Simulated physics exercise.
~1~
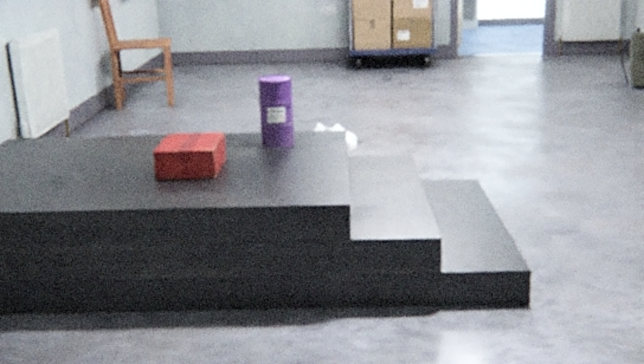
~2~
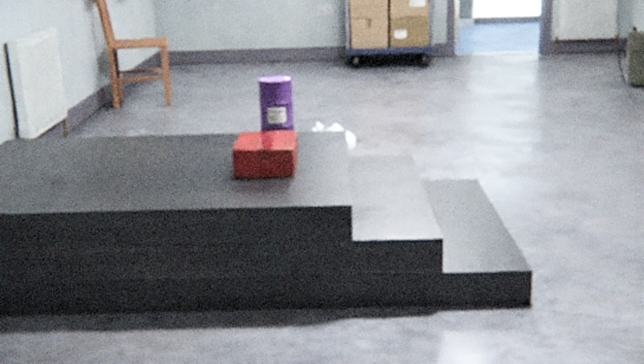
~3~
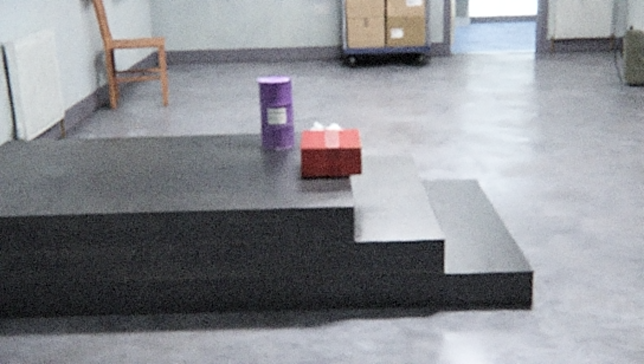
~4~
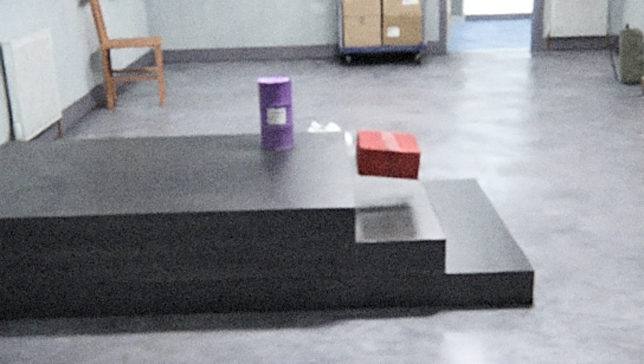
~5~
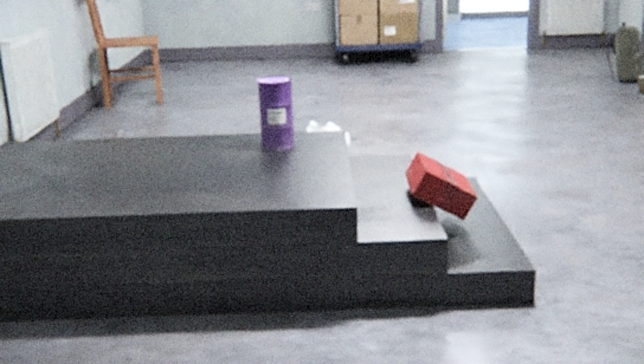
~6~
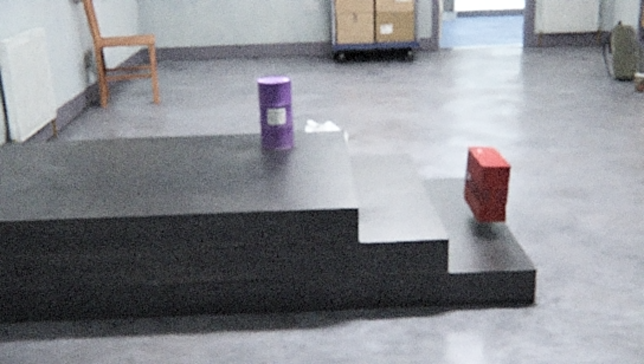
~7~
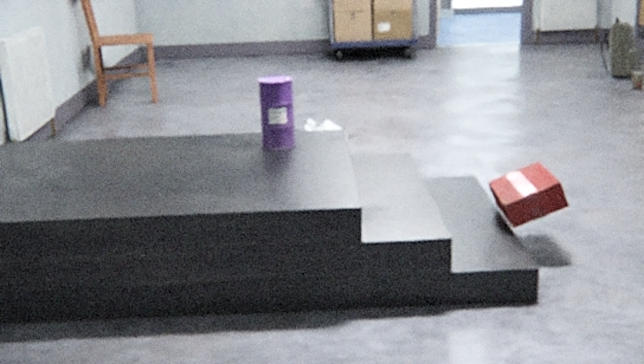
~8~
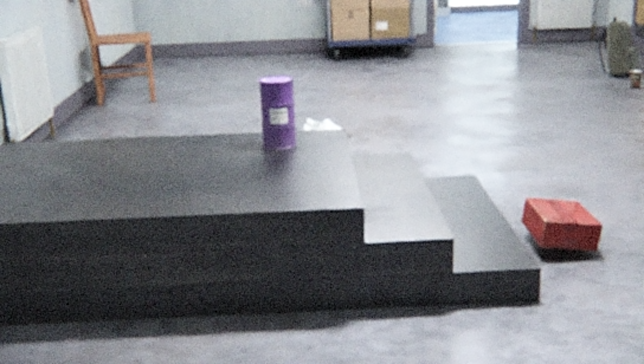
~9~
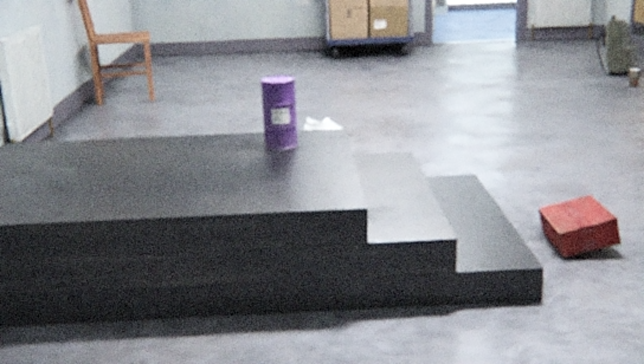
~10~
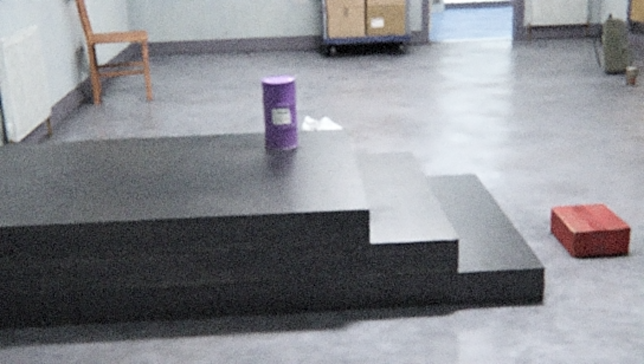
Red box sliding right past a purple canister, tumbling down black steps and coming to rest on the grey floor.
